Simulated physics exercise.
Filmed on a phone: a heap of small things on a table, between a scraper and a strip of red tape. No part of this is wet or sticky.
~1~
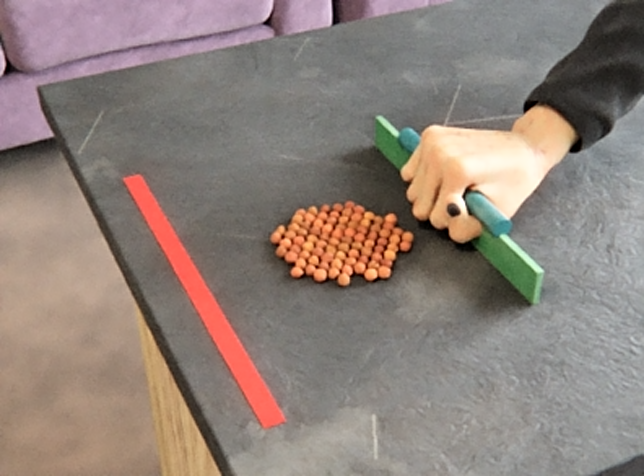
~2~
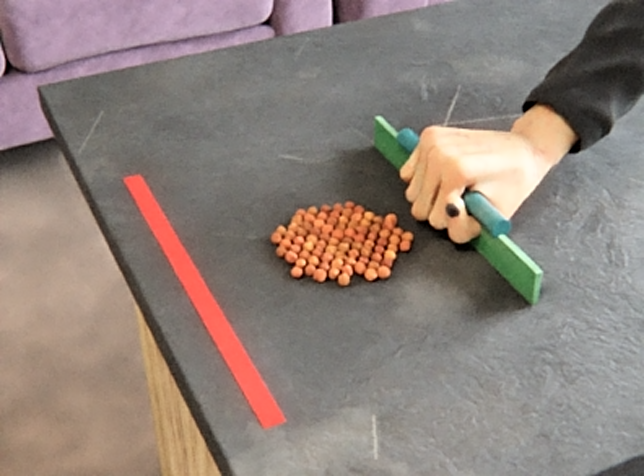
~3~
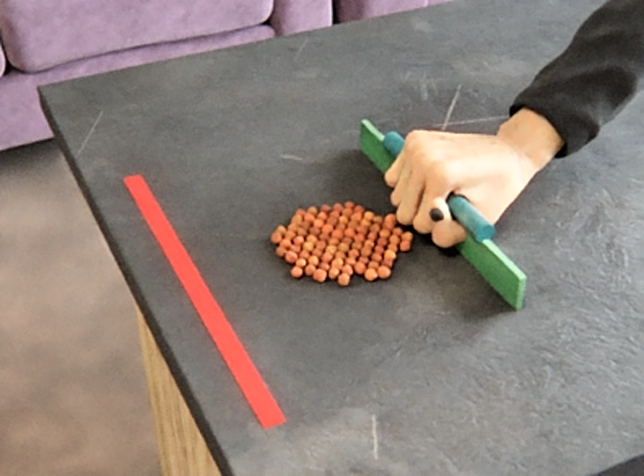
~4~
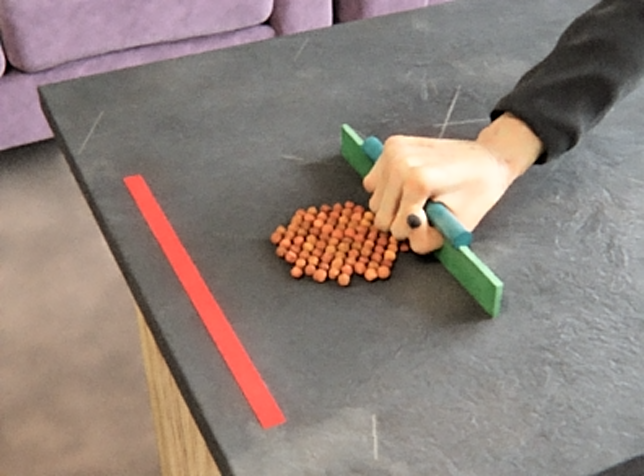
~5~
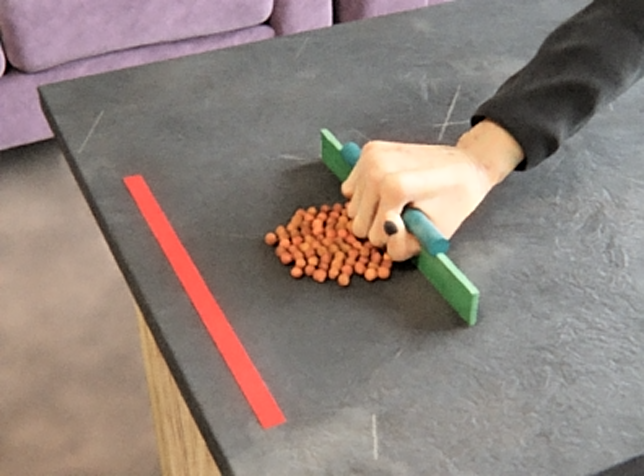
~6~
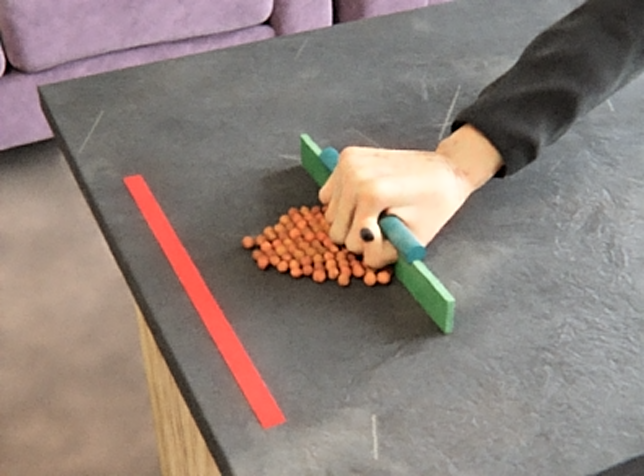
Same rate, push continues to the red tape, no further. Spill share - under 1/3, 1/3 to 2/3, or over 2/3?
1/3 to 2/3.
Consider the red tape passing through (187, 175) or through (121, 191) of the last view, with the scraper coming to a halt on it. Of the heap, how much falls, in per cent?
Note: Case one 0 in a hundred; case two 70 in a hundred.
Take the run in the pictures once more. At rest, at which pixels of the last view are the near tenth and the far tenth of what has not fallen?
It spans from around (195, 333) to around (144, 240).
Shortly afterwards, scraper still moving, near (276, 234); heap all on the table, its front near (170, 283).
Next, scraper stopped at the red tape; heap near a third over the edge.
Some moments later, scraper stopped at the red tape; heap near half over the edge.
In the end, scraper stopped at the red tape; heap near half over the edge.
